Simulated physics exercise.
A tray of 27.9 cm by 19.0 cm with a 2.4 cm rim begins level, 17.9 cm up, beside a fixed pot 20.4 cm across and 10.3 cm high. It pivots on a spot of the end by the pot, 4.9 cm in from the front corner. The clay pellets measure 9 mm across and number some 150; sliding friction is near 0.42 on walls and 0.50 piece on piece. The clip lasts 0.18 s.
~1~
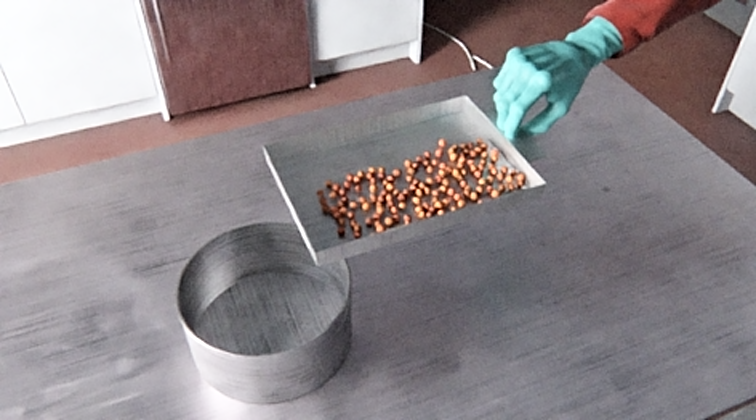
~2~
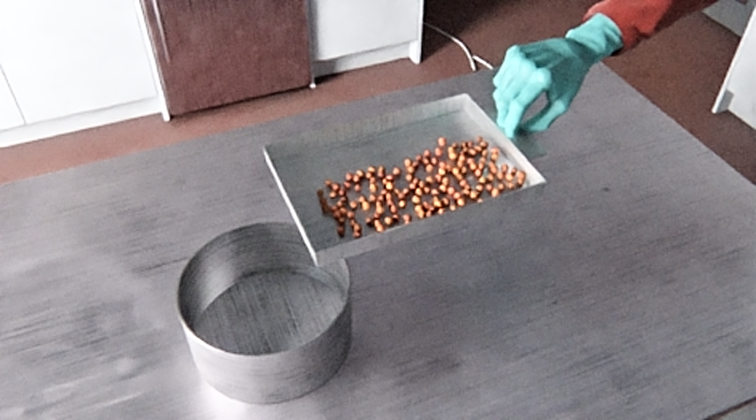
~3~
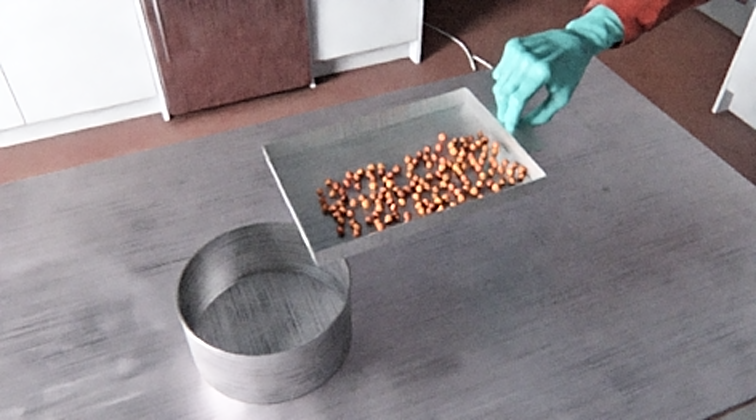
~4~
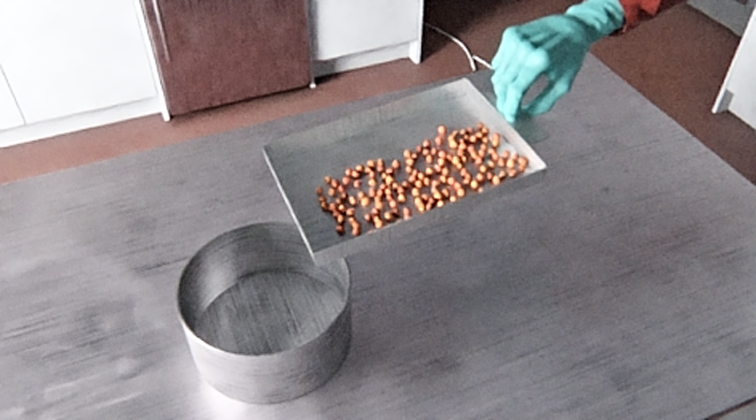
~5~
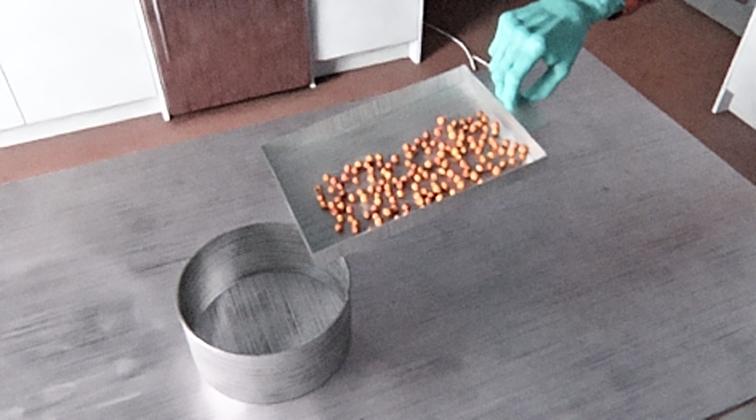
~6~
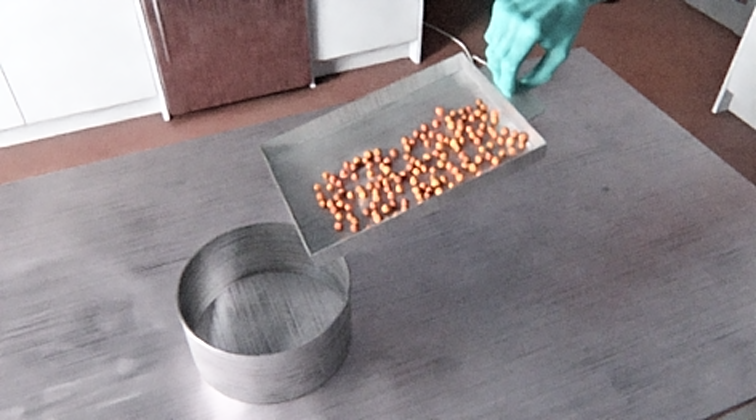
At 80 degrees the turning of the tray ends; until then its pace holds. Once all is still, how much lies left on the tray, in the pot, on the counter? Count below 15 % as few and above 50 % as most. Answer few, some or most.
Tray most, pot some, counter few.
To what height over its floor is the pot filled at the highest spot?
About 1.0 cm.
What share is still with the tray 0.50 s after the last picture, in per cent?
Roughly 100 per cent.
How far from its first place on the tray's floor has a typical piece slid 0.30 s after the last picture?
Some 6 cm.
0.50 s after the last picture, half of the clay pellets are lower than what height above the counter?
About 20 cm.
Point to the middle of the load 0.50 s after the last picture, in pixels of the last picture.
At about (300, 219).
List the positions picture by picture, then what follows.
The first picture shows tray tilt 0 degrees, front corners at (316, 251) and (544, 182); middle of the pieces at (422, 186); pot at (264, 282).
The second picture shows tray tilt 1 degrees, front corners at (316, 251) and (544, 181); middle of the pieces at (423, 185).
The third picture shows tray tilt 3 degrees, front corners at (316, 251) and (545, 175); middle of the pieces at (422, 182).
The fourth picture shows tray tilt 6 degrees, front corners at (315, 252) and (545, 166), lowest corner left front; middle of the pieces at (422, 177).
The fifth picture shows tray tilt 10 degrees, front corners at (313, 253) and (545, 154), lowest corner left front; middle of the pieces at (421, 170).
The sixth picture shows tray tilt 14 degrees, front corners at (312, 254) and (544, 142), lowest corner left front; middle of the pieces at (420, 164); pot at (264, 282).
Then, 0.30 s after the last picture, tilt 47 degrees; the tray holds 100 %, the pot 0 %.
Then, 0.50 s after the last picture, tilt 69 degrees; the tray holds 100 %, the pot 0 %.
Then, 0.81 s after the last picture, tilt 80 degrees; the tray holds 65 %, the pot 30 %.
In the end, tray 65 %, pot 35 %, counter 0 %.
